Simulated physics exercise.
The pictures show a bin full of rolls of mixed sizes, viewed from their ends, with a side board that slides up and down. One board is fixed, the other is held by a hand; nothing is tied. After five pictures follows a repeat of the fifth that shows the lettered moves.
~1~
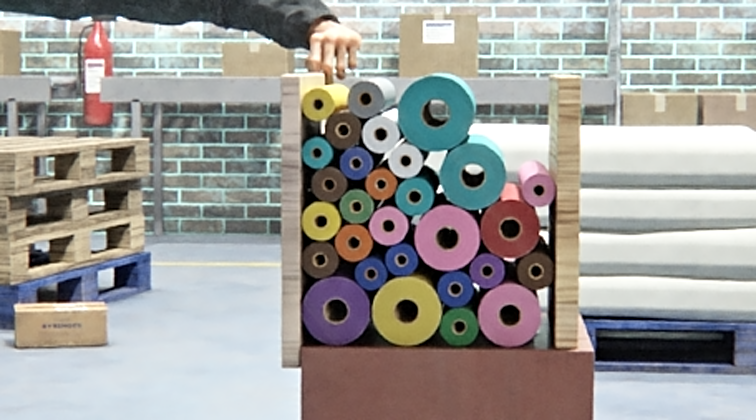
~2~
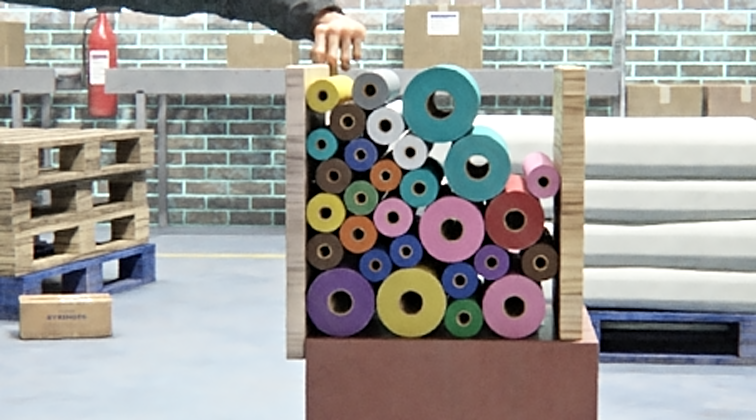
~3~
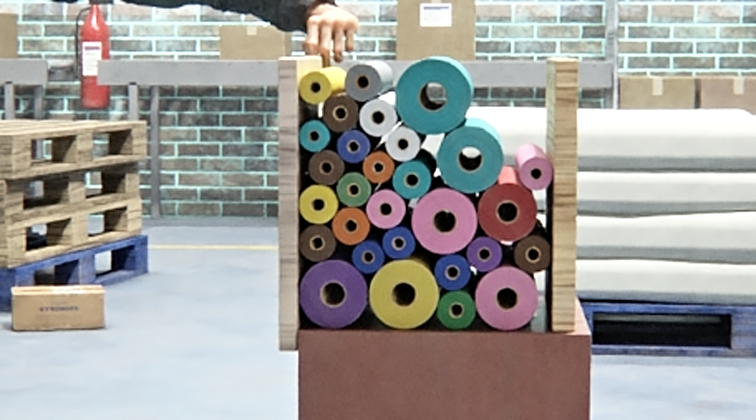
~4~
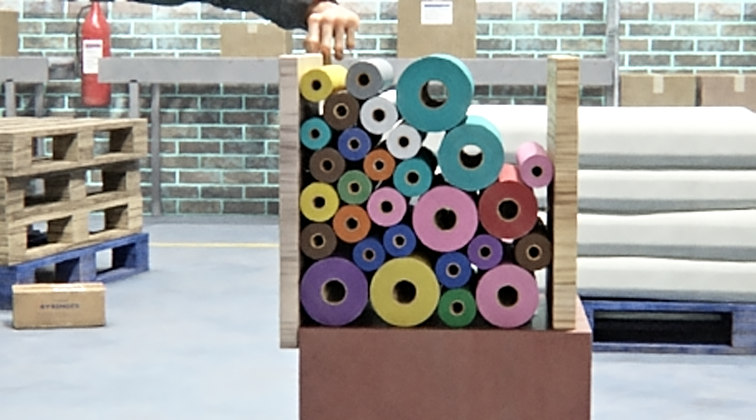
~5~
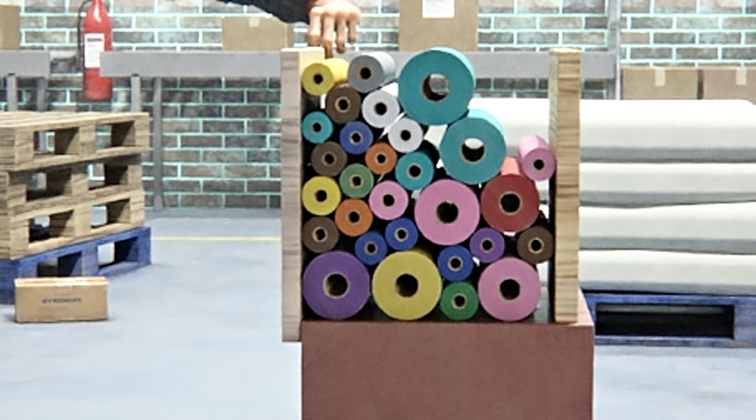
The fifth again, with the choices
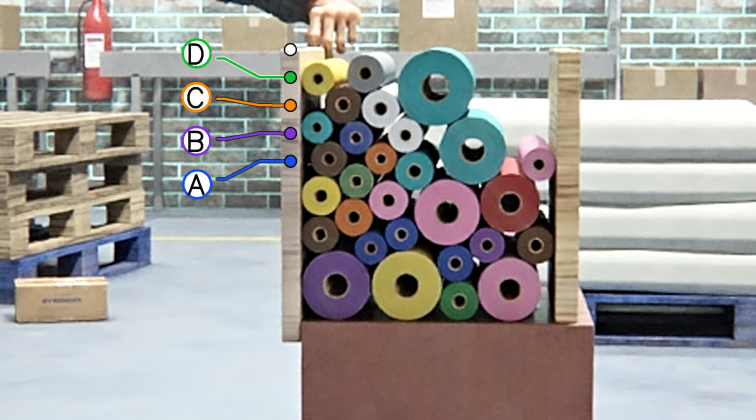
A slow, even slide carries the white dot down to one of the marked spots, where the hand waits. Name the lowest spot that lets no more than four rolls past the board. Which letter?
Down to A.
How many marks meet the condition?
The number is four.
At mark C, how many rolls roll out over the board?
The count is none.
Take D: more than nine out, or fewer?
Fewer than nine.
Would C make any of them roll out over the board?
At C: No.
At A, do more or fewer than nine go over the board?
Fewer than nine.
On the marked copy, A at (290, 161); B at (290, 133); C at (290, 105); D at (290, 77); the white dot at (290, 49).
With A. Early on, top of the board (301, 104).
Further on, top of the board (301, 161).
At the end, top of the board (301, 161), four out over the board.
As for the rest, B one out over the board; C none out over the board; D none out over the board.
